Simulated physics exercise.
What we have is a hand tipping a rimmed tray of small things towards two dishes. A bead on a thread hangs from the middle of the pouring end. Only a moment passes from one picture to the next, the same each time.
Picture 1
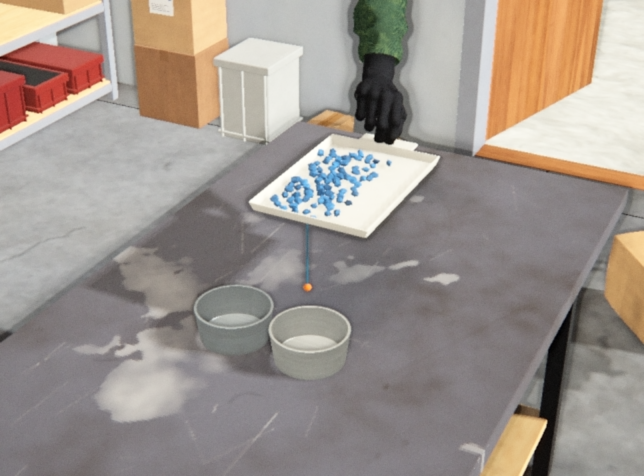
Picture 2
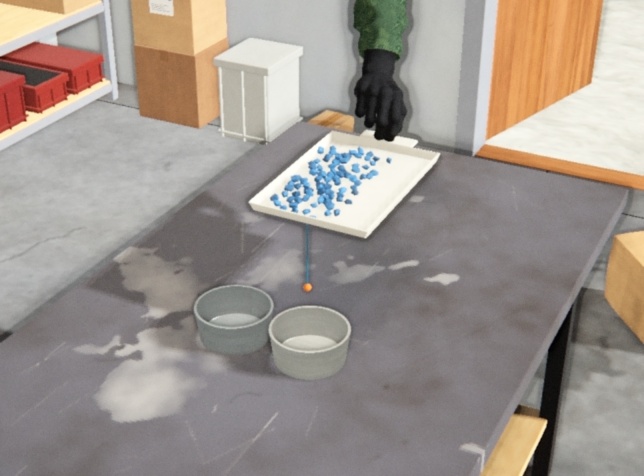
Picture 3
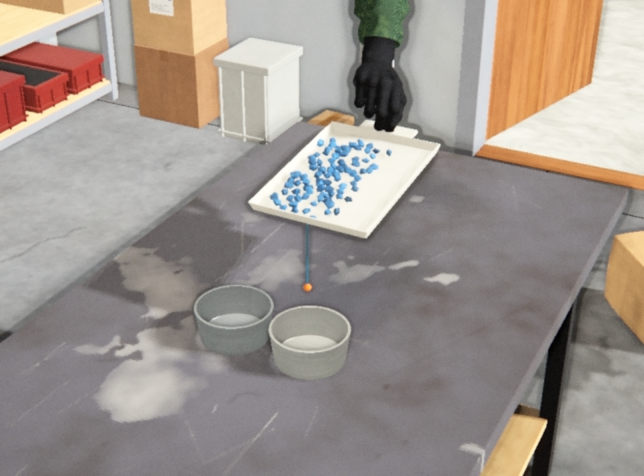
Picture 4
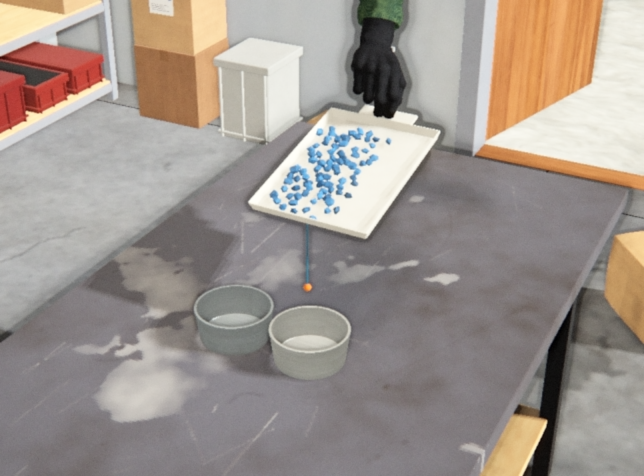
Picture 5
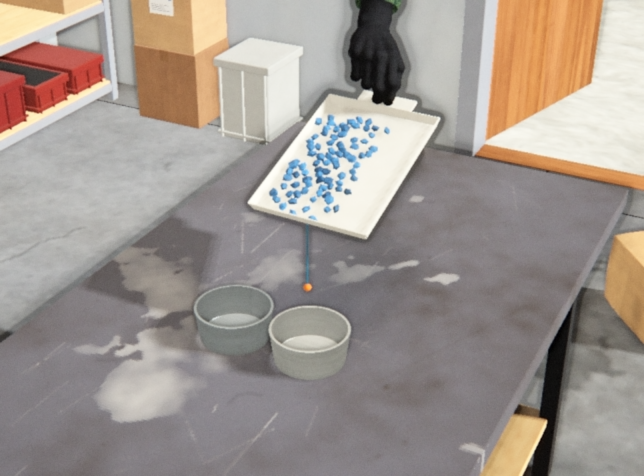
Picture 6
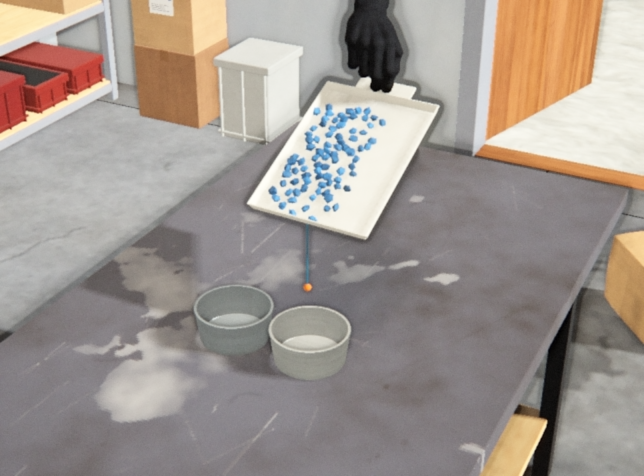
In the video, a black-gloved hand holds a white rimmed tray of small blue stones above two gray dishes on a dark table, then gradually raises its far end, tilting the tray while an orange bead hangs beneath the near edge.
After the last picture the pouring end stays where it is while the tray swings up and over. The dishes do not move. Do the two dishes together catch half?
Caught overall: Over half.
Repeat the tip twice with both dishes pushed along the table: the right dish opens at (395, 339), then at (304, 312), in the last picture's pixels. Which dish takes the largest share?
The first try: The left one. The second: The right-hand dish.
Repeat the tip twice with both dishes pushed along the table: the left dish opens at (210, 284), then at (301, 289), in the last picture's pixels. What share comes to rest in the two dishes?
First some 50, then 10 per cent.
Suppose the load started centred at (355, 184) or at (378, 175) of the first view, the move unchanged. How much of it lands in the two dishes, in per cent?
The first gives 70 %, the second 70 %.
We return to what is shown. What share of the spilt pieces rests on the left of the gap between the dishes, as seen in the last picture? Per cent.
About 30 per cent.
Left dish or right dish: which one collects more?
It is the right one.
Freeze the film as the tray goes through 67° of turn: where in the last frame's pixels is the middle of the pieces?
Roughly at (301, 220).
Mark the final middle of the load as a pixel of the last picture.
Near (296, 350).
Soon after the last picture, tray tipped steeply; about two thirds on the tray; a stray few in the right dish; about a third in the air.
A little later, tray tipped past a quarter turn; a stray few on the tray; about half in the right dish; about a quarter in the left dish; a small part outside both; a small part in the air.
Later still, tray tipped past a quarter turn; about half in the right dish; about a quarter in the left dish; about a quarter outside both.
At rest, tray tipped past a quarter turn; about half in the right dish; about a quarter in the left dish; about a quarter outside both.
